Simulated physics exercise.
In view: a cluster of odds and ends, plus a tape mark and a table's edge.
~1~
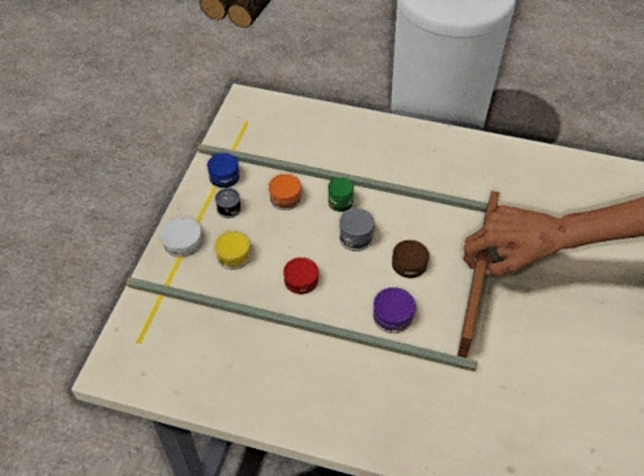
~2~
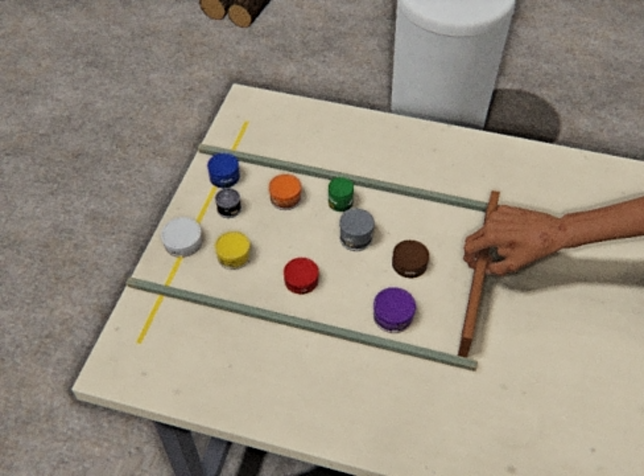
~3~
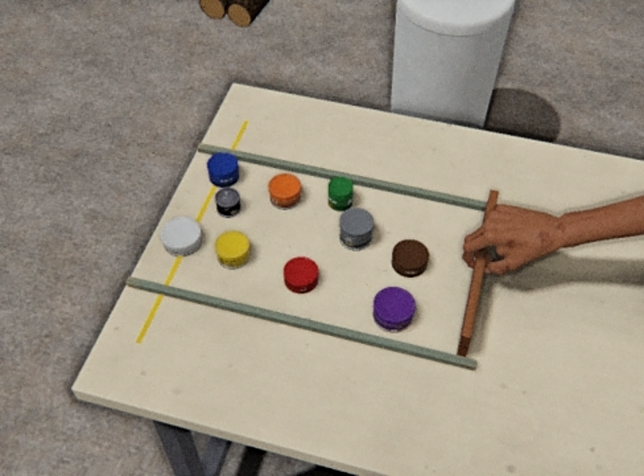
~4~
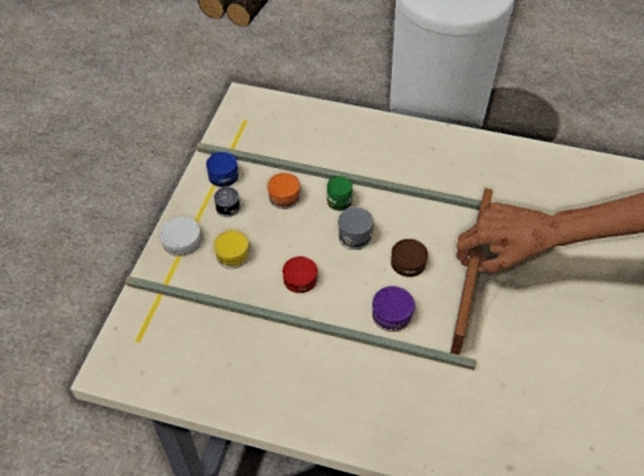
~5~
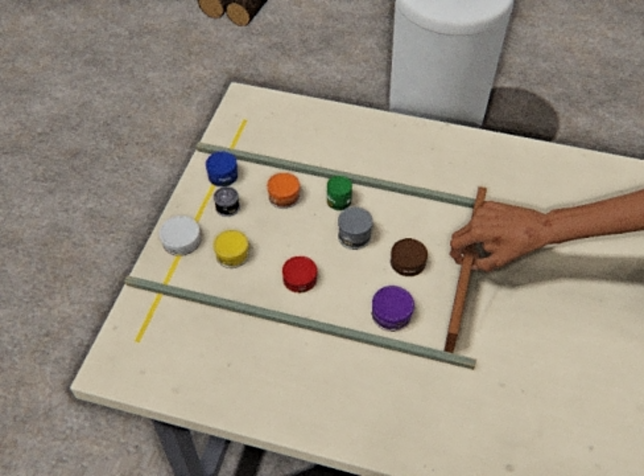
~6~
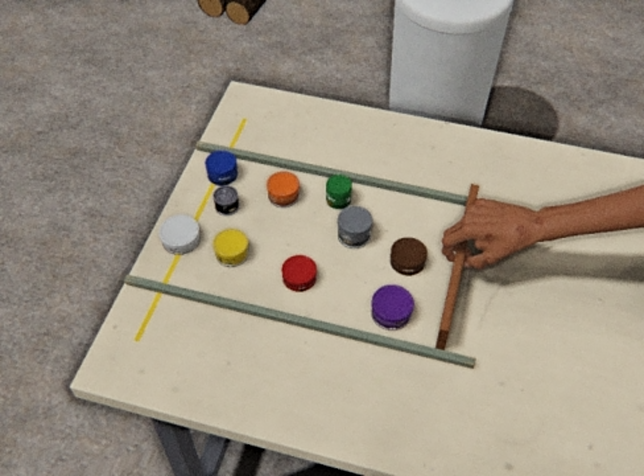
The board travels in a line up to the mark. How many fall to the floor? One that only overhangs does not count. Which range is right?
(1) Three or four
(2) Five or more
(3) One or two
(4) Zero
Answer: 2.
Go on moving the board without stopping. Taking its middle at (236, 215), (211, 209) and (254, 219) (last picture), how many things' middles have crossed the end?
First 1, then 2, finally 0.
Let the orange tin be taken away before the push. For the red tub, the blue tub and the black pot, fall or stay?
In that case the red tub stays where it is, the blue tub goes off the edge, the black pot goes off the edge.
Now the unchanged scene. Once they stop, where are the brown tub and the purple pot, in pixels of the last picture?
Taking them in turn, first comes (181, 209), then (151, 261).
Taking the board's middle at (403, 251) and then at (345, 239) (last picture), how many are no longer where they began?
It comes to 2 for the first spot, 4 for the other.
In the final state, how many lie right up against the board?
5.
A little later, none off yet; white tin at rest near (180, 235); blue tub at rest near (222, 168); black pot at rest near (226, 201).
Next, none off yet; white tin shifted a little near (169, 232); blue tub at rest near (222, 168); black pot at rest near (226, 201).
When it is over, the number that fall off is five or more; down, orange tin, yellow tin, black pot, blue tub and white tin.
